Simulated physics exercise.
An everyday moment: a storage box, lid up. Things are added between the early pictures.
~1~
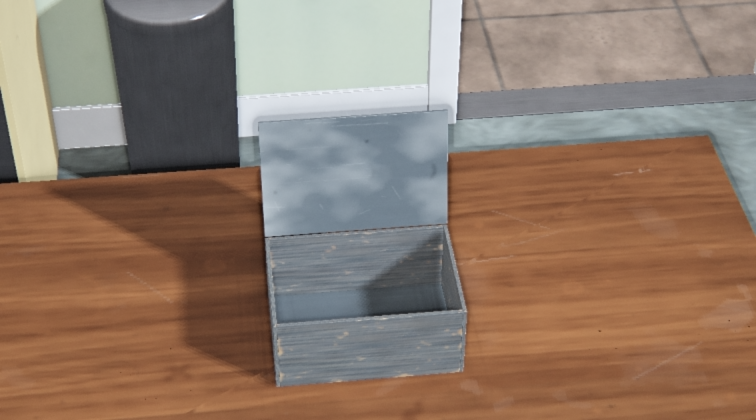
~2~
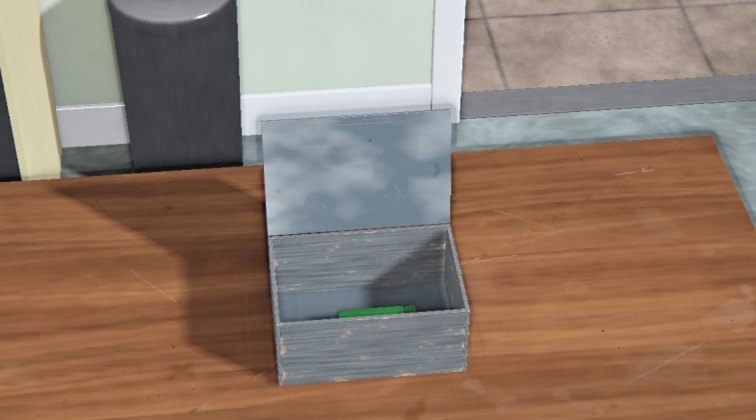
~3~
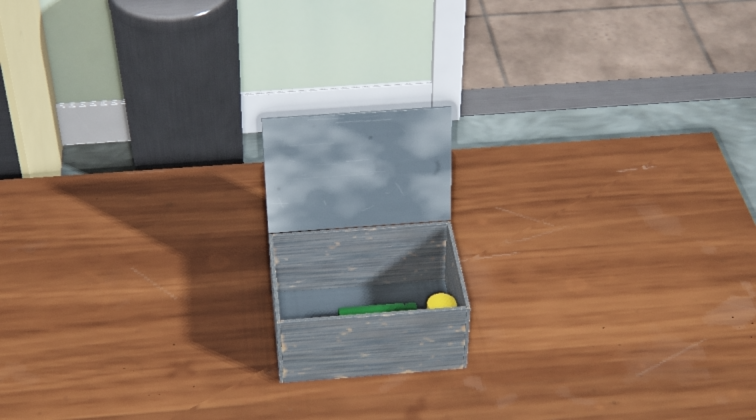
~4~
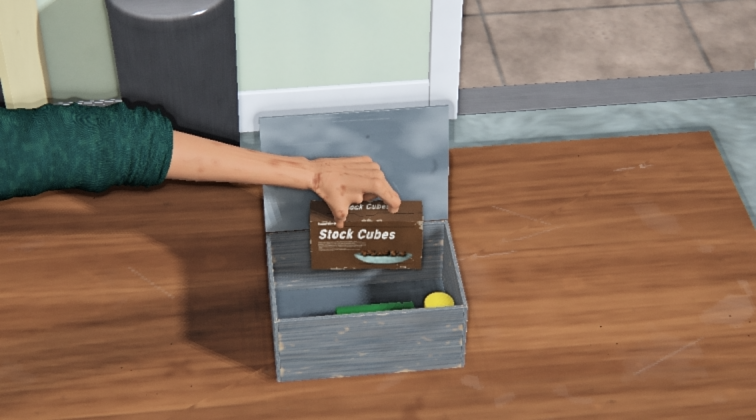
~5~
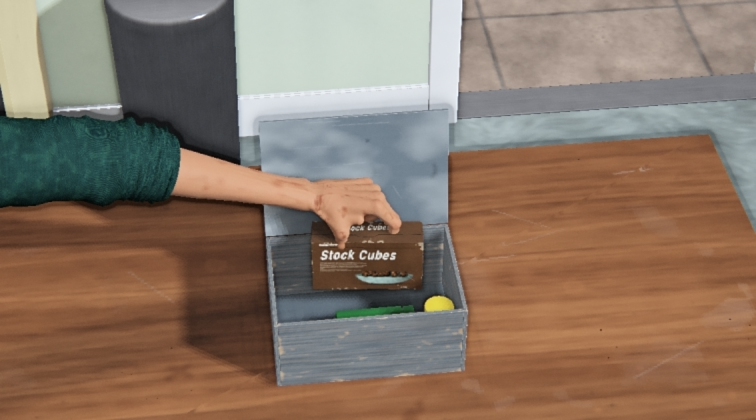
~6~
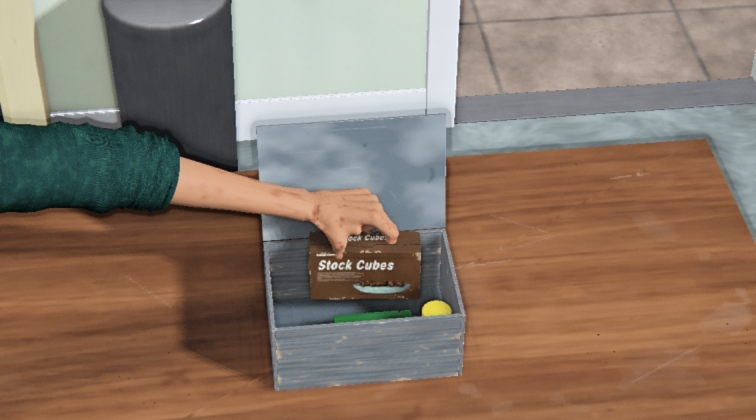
We see an open, empty grey box on a wooden surface, then a green item and a yellow item appear inside in turn. A hand reaches in from the left and lowers a brown packet into the box, still gripping it.
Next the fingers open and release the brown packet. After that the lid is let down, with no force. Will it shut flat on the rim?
In the end the lid shuts flat.
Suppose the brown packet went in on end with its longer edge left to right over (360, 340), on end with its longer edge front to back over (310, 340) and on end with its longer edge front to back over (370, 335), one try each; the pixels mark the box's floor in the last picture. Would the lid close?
First try: It is held up; second try: It will not close; third try: It stays ajar.
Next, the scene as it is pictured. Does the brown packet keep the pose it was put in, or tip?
It keeps its pose.
Then, 1.10 s after the last picture, lid starting down; brown packet slid a little near (365, 287).
Then, 1.60 s after the last picture, lid 53° above the rim; brown packet slid a little near (365, 287).
Then, 1.90 s after the last picture, lid 15° above the rim; brown packet slid a little near (365, 287).
At rest, lid shut; moved from the start, brown packet; the other 2 in place. Seen from the same camera at the end, brown packet near (365, 287).
